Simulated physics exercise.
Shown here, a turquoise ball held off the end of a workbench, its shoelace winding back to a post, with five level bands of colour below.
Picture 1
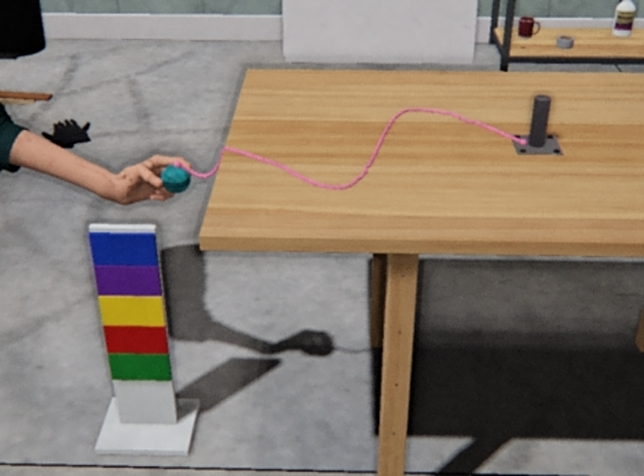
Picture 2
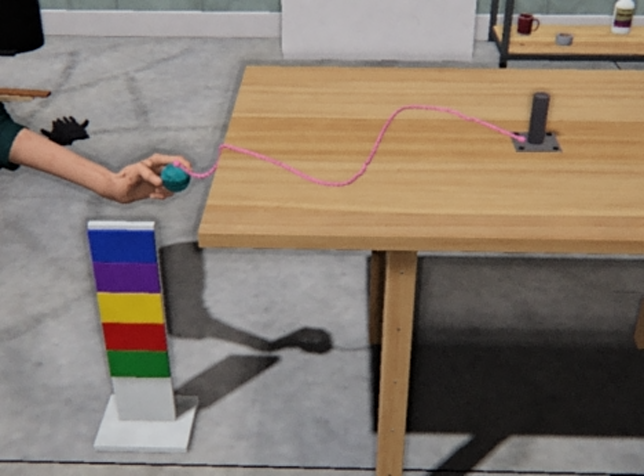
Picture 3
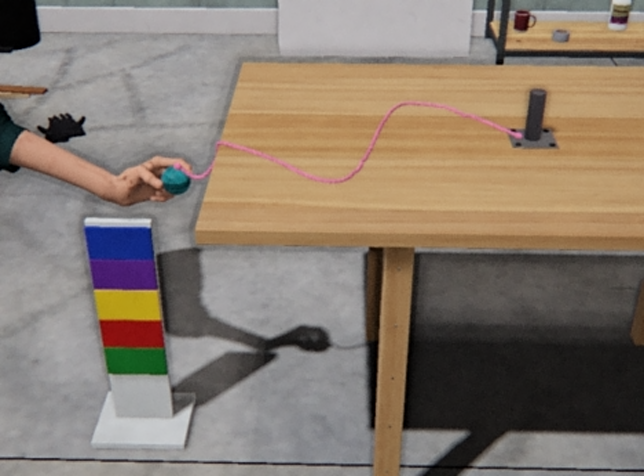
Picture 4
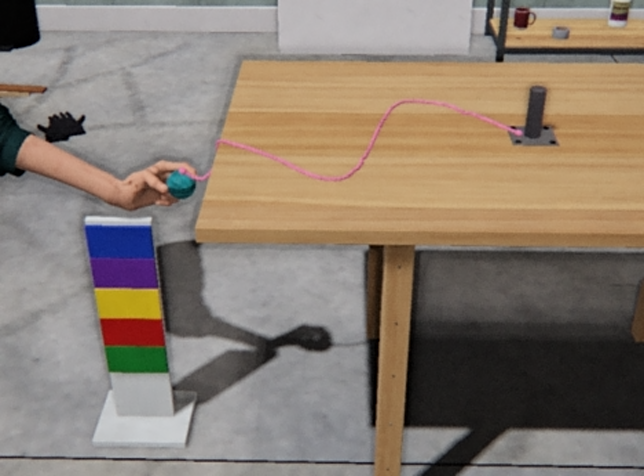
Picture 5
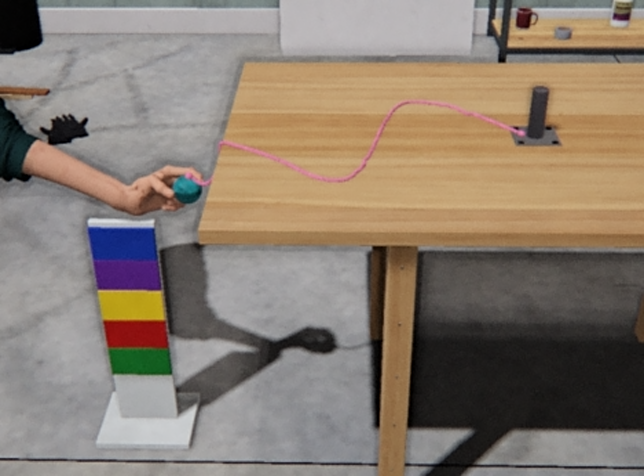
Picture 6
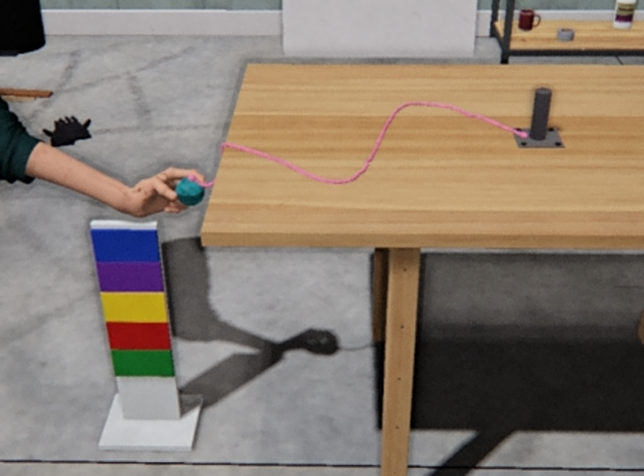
At a wooden workbench, a hand held a turquoise ball just off the left end, above a striped stand, and eased it slightly right and down while its pink lace lay curved back to a post.
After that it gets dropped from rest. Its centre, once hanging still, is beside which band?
Beside the green band.
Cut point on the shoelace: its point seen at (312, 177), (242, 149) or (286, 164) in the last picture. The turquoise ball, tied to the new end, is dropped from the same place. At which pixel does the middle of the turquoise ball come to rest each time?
One spot per try: (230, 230), (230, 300), and (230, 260).
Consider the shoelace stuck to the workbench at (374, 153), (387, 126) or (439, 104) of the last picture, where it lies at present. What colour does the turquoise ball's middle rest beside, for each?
Try one: Purple. Try two: Yellow. Try three: Red.
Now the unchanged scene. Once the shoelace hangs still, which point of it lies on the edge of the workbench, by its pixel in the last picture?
Near pixel (367, 162).
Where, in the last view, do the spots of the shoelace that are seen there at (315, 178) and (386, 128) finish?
First one: (236, 193); second one: (307, 126).
Early on, ball near (211, 368); level with green.
Midway, ball near (267, 335); level with green.
Near the end, ball near (237, 341); level with green.
Finally, ball near (248, 342); level with green. The shoelace holds its middle at green.
